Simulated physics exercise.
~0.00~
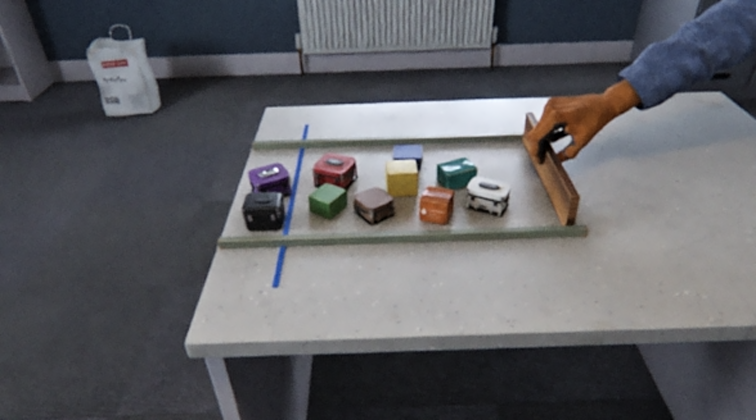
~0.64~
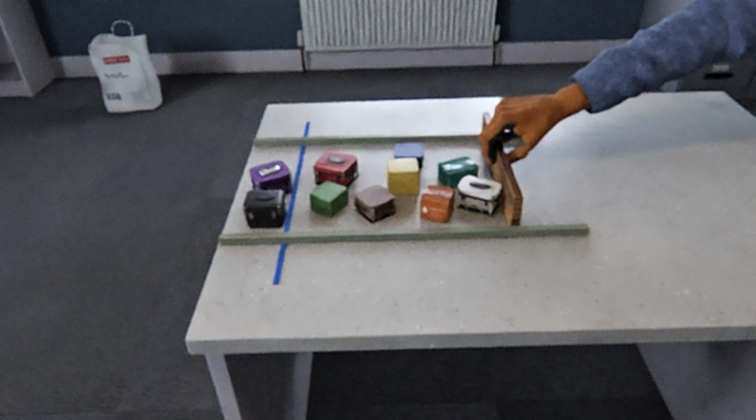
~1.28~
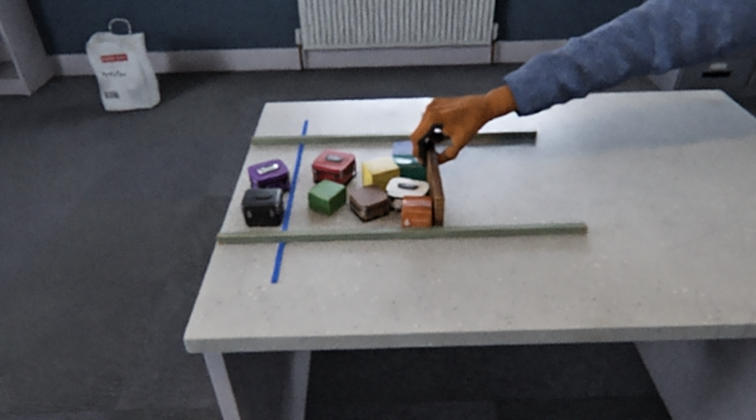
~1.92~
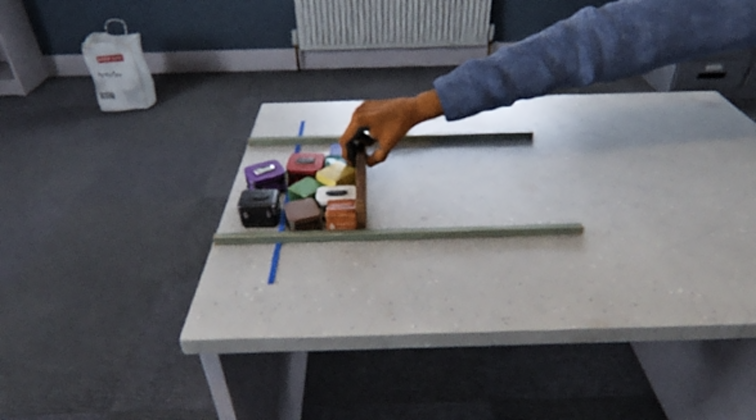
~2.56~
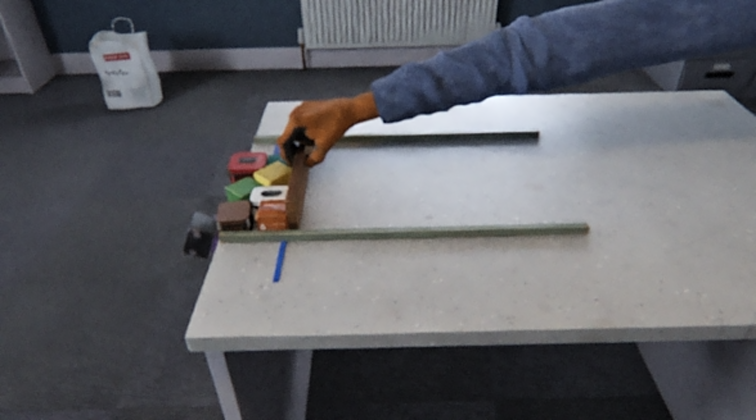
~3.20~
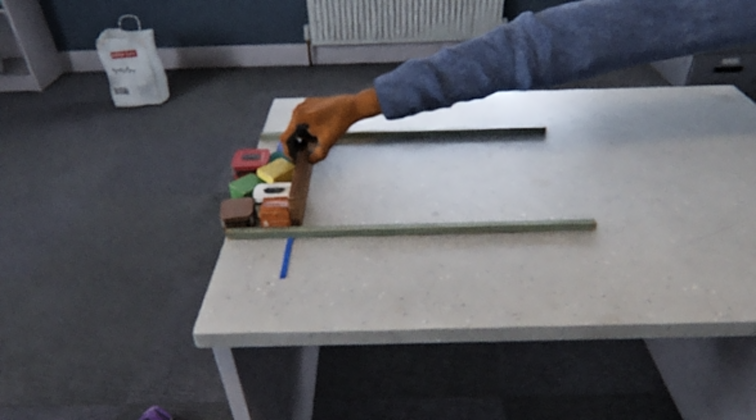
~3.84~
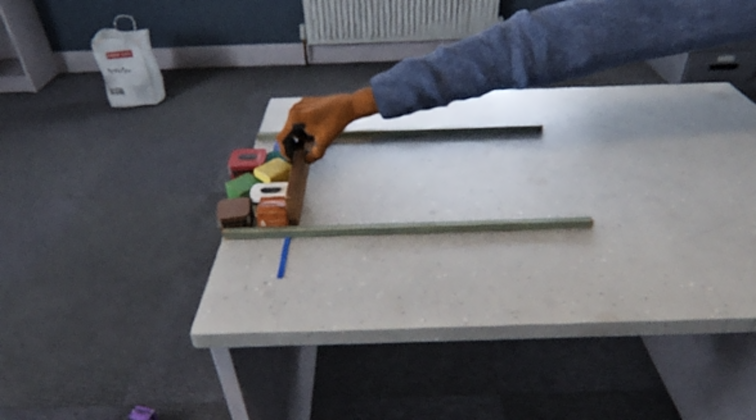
The clip opens on a pale table where small colourful boxes and blocks sit between two long rails, near a strip of blue tape, while a hand holds an upright wooden board at their right. The hand slides the board left, reaching the white case first, then gathering the turquoise box and others into a tightening cluster. The packed group pushes across the tape towards the table's left edge. The black and purple cases tip over the edge and drop. The board stops with the remaining pieces bunched against it, and the purple case lies on the floor below.
